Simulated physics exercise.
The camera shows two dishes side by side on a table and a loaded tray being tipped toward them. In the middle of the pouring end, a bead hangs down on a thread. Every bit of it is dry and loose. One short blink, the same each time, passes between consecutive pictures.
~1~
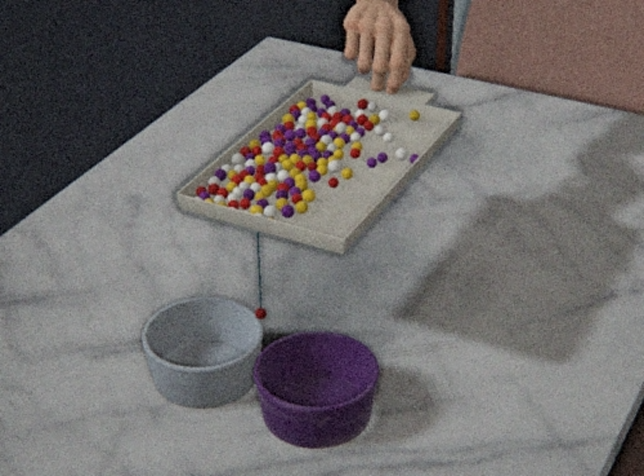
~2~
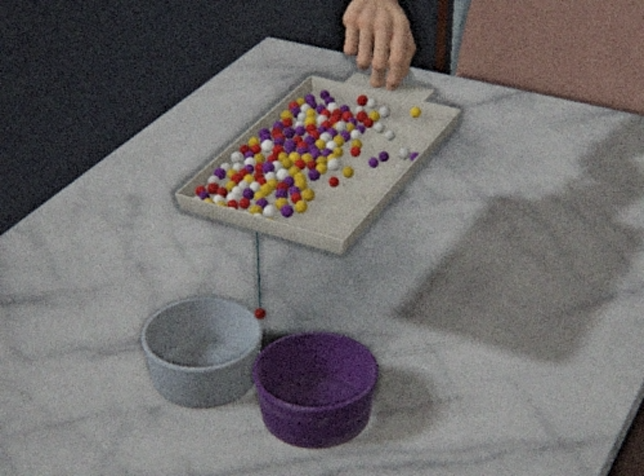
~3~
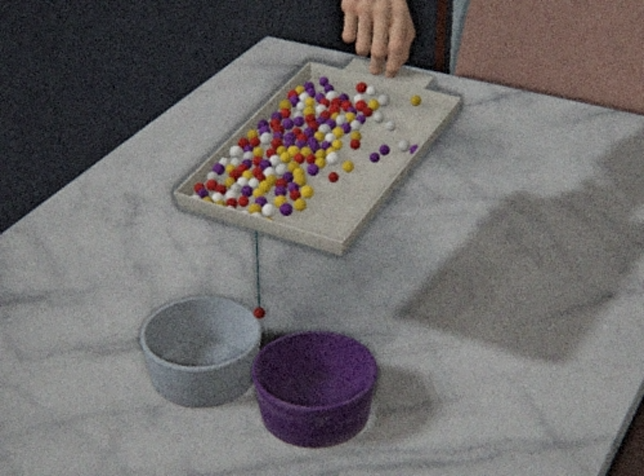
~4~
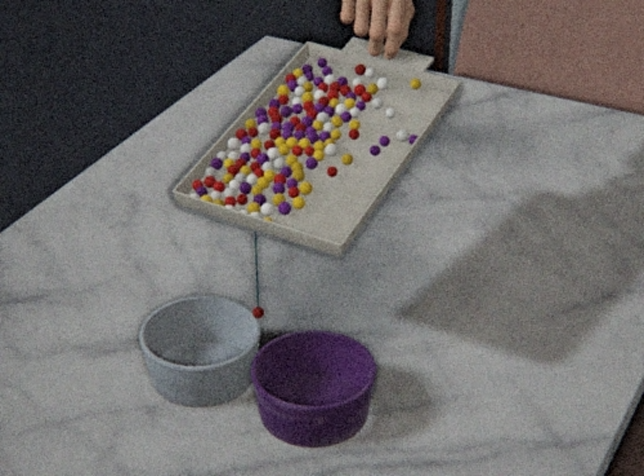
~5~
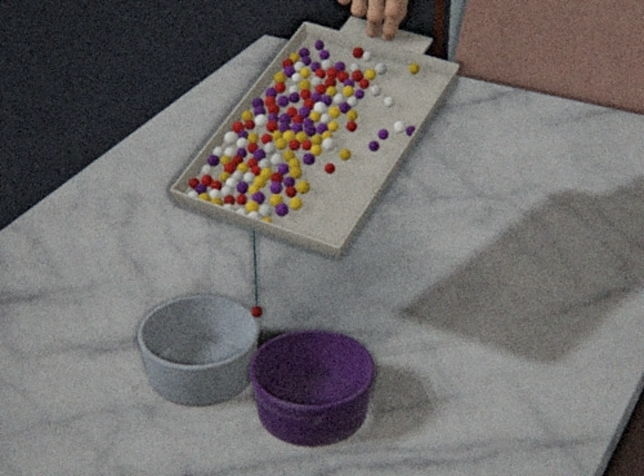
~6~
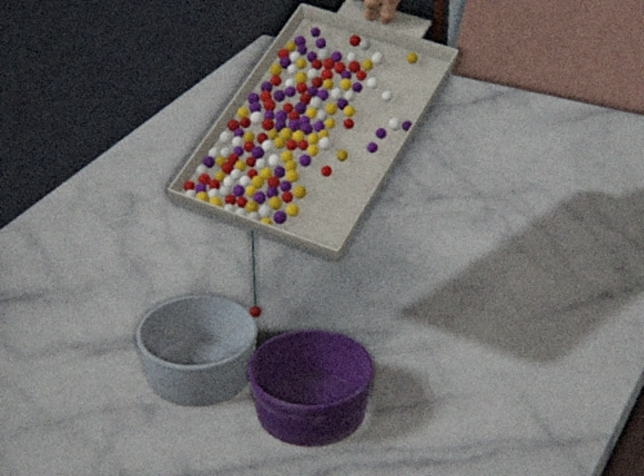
A shallow tray of red, yellow, white and purple beads starts nearly level above a marble table, a hand at its far end. The far end rises gradually, tilting the tray toward the grey and purple dishes, and the beads begin to shift, then nearly all slide toward the near edge.
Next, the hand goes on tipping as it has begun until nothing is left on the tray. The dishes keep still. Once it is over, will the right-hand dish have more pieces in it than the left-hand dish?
The greater part will fall into the right dish.
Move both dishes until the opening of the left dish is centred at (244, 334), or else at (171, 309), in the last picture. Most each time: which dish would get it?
Try 1: The right-side dish; try 2: The right-side dish.
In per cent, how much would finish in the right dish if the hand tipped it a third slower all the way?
About 80 per cent.
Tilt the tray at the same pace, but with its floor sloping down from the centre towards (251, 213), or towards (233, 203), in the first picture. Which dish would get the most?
Results - the dish on the left side first, the dish on the left side second.
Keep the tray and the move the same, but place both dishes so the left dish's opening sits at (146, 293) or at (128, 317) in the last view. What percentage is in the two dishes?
10 per cent, then 40 per cent.
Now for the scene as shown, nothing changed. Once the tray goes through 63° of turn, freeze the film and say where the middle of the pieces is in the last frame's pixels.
Somewhere about pixel (285, 212).
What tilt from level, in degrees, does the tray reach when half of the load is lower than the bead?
Around 90° at that moment.
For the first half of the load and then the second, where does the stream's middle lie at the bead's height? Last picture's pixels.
(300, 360) first, (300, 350) later.
Just after the last frame, tray tipped steeply; the larger part on the tray; about a tenth in the right dish; just a few outside both; about a tenth in the air.
A moment on, tray tipped right over; about a tenth on the tray; roughly half in the right dish; about a tenth in the left dish; about a tenth outside both; about a tenth in the air.
Further on, tray tipped past a quarter turn; the larger part in the right dish; about a tenth in the left dish; about a tenth outside both.
When it is over, tray tipped past a quarter turn; the larger part in the right dish; about a tenth in the left dish; about a tenth outside both.
